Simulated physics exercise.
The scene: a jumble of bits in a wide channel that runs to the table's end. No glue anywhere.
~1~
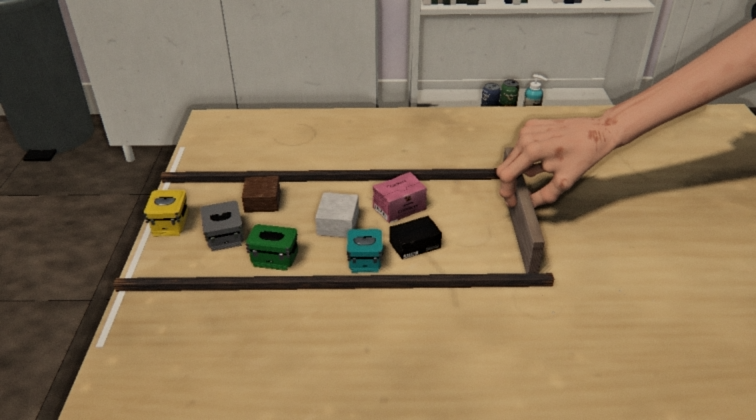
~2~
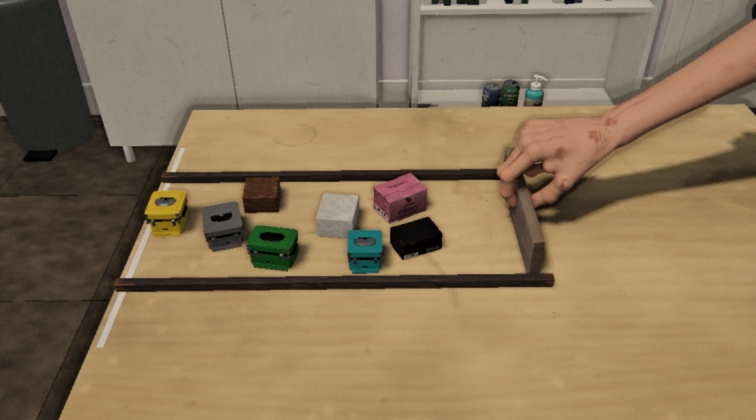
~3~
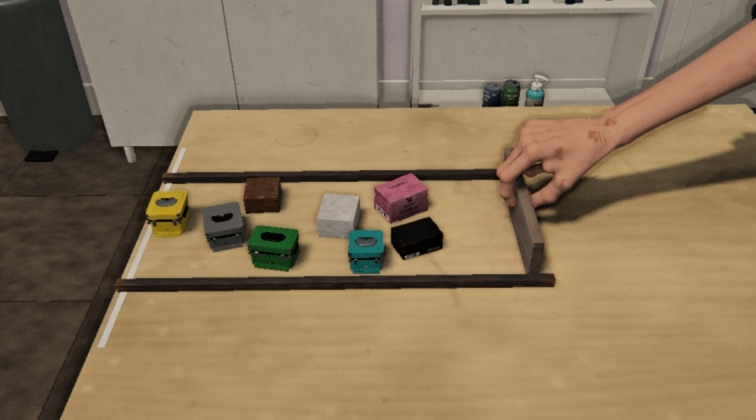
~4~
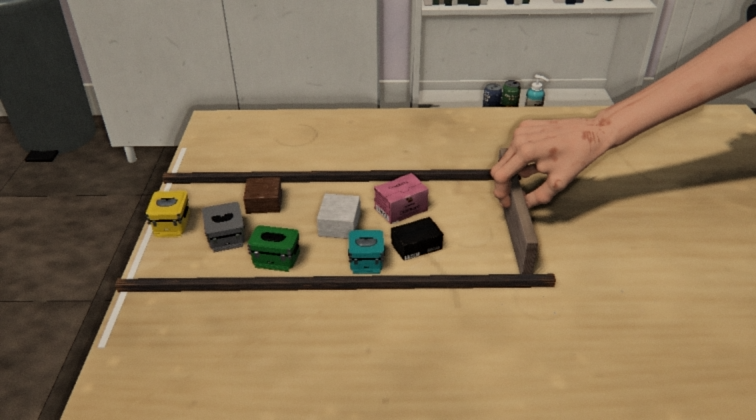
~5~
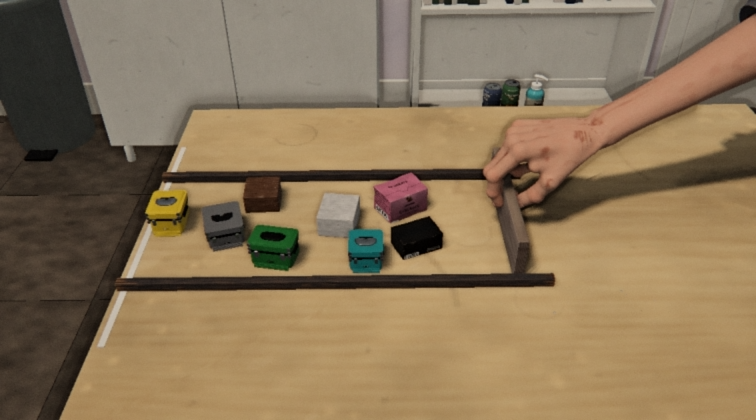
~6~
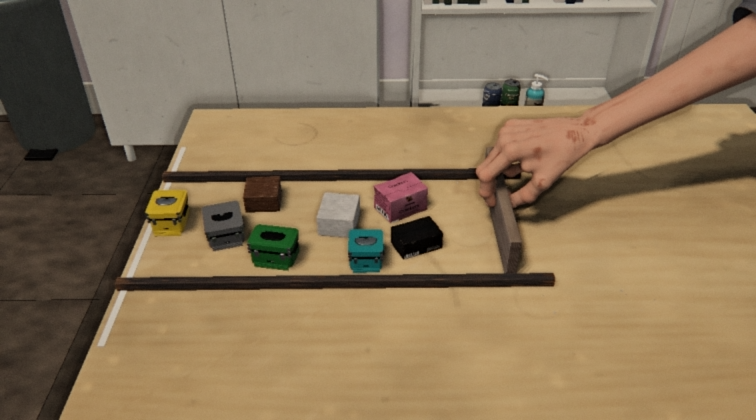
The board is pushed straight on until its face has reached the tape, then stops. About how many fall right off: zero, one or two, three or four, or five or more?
Outcome: The number that fall off is five or more.
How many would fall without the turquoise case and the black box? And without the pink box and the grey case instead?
The counts: 6 and 6.
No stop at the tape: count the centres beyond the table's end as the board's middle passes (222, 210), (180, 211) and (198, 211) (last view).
The counts: 2, 5 and 4.
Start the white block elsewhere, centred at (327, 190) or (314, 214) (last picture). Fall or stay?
The white block goes over; tumbles off.
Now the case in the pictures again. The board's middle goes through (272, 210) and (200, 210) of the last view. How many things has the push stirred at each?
At the one place 8, at the other 8.
Soon after, none off yet; yellow case at rest near (169, 212); grey case at rest near (224, 226); brown block at rest near (263, 194).
Then, none off yet; yellow case at rest near (169, 212); grey case moved a little near (201, 226); brown block moved about its own width near (242, 194).
Further on, two off so far; yellow case on the floor; grey case falling near (128, 312); brown block moved well along near (158, 195).
At rest, the number that fall off is five or more; fallen, black box, pink box, turquoise case, white block, green case, brown block, grey case and yellow case.
